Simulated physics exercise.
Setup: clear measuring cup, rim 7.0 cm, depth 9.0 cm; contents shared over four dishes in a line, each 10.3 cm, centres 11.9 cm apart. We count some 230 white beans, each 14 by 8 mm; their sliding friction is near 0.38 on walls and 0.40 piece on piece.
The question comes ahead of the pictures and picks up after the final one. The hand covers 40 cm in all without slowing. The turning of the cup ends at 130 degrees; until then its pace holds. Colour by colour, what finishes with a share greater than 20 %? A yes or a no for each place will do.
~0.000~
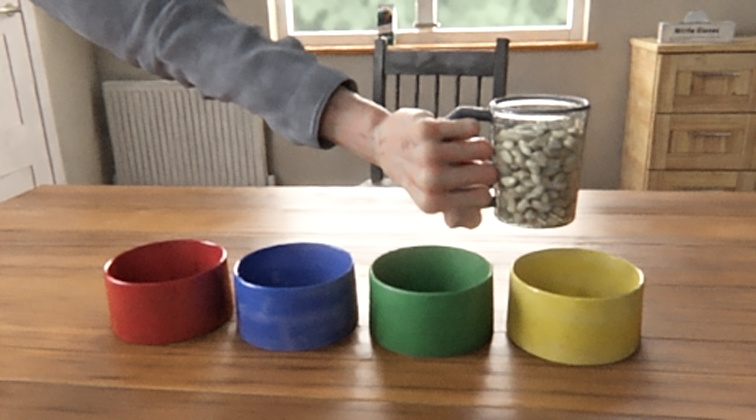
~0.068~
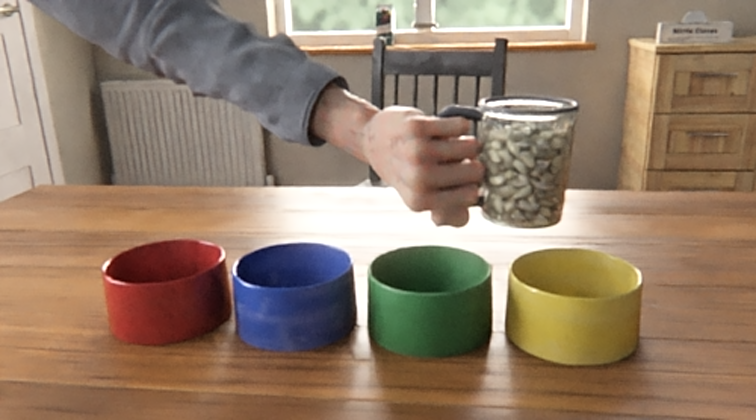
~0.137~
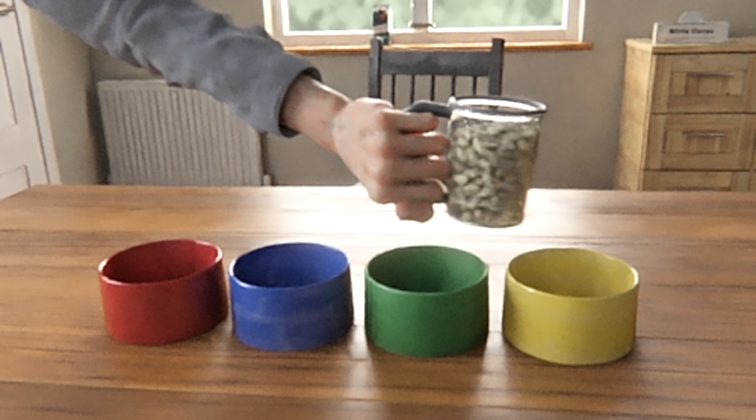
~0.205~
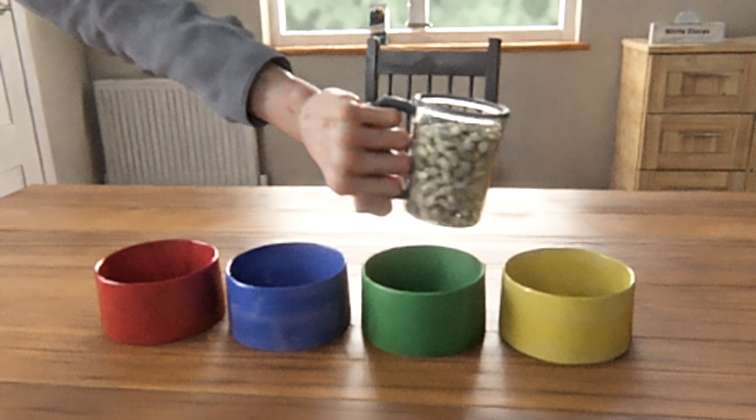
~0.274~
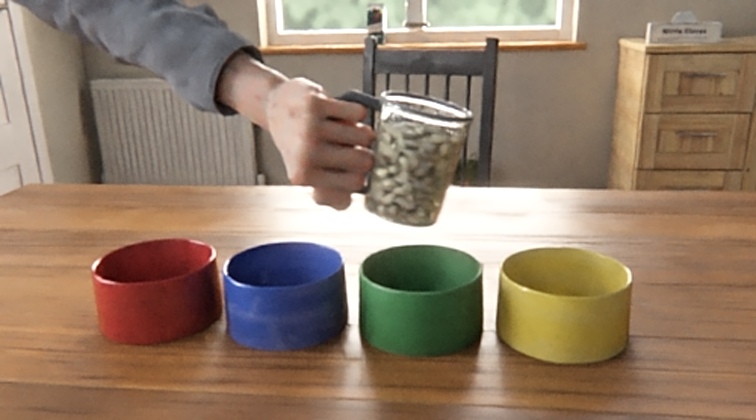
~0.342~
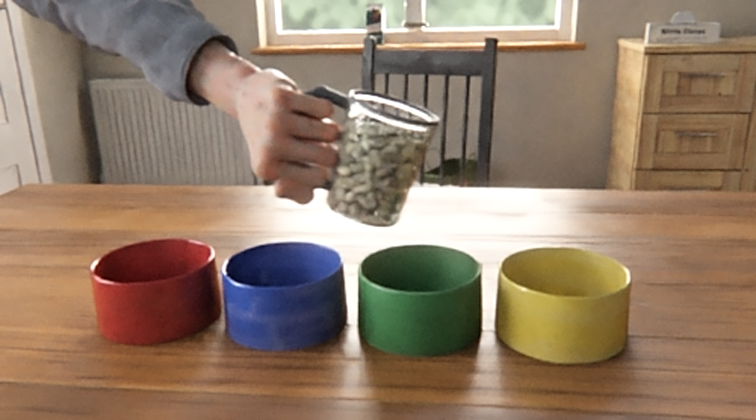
Red dish: In excess of a fifth; blue dish: Not in excess of a fifth; green dish: Not in excess of a fifth; yellow dish: Not in excess of a fifth; counter: Not in excess of a fifth.
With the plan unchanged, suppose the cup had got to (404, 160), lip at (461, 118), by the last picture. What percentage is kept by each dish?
The red dish keeps 100, the blue one 0, the green one 0 and the yellow one 0.
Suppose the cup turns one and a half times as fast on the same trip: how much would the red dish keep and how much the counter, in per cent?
In that case I'd put red at 100 and the counter at 0.
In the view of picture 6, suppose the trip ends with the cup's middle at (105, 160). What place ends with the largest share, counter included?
Most of it ends up at red.
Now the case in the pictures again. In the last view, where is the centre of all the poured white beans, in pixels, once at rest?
Approximately (153, 293) in the last picture.
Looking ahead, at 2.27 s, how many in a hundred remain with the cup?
I'd say close to 0 per cent.
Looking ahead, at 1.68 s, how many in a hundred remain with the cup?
Around 80 per cent of the load.
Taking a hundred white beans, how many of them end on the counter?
The share comes to some 0 percent.
Then, at 1.14 s, tilt 70 degrees; cup holds 100 %.
After 1.68 s, tilt 105 degrees; cup holds 80 %, red 15 %.
After 2.27 s, tilt 130 degrees; cup holds 0 %, red 100 %.
At rest (2.6 s), red 100 %, blue 0 %, green 0 %, yellow 0 %, counter 0 %.
